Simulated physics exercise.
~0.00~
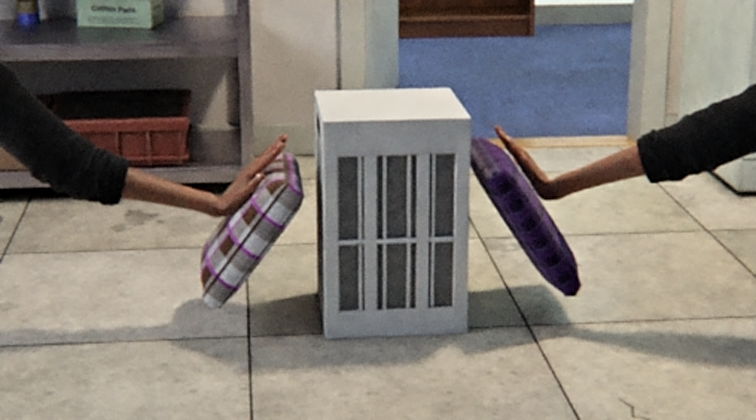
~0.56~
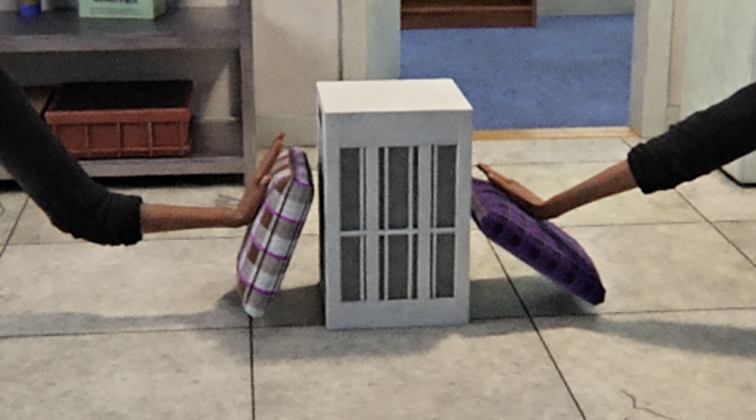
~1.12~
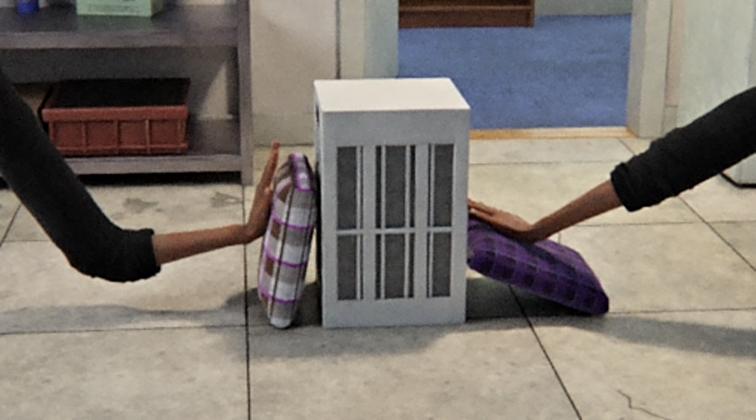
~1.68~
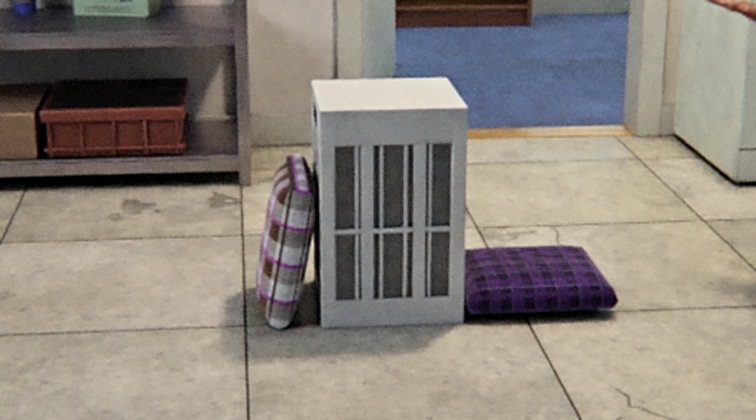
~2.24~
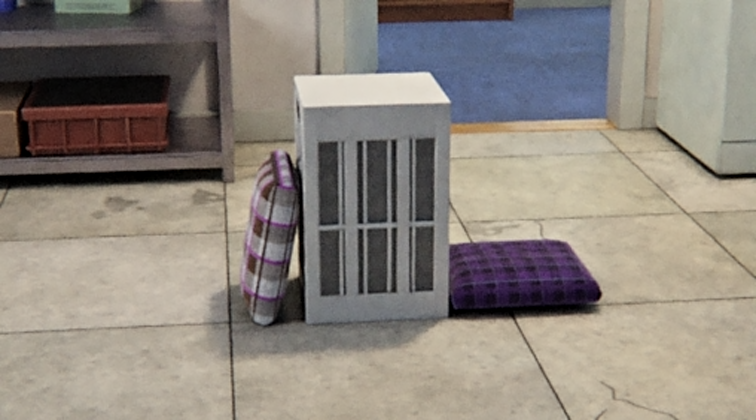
On a pale tiled floor, in front of a doorway and a low shelf, a white crate stands upright between two outstretched arms. The left hand holds a brown plaid cushion tilted toward the crate, while the right hand holds a purple one against its other side. The brown cushion is brought in closer and set nearly upright against the crate, as the purple one sinks lower under the other hand. Both hands then withdraw. The brown cushion stays leaning on the left, and the purple cushion ends up lying flat on the floor at the right.
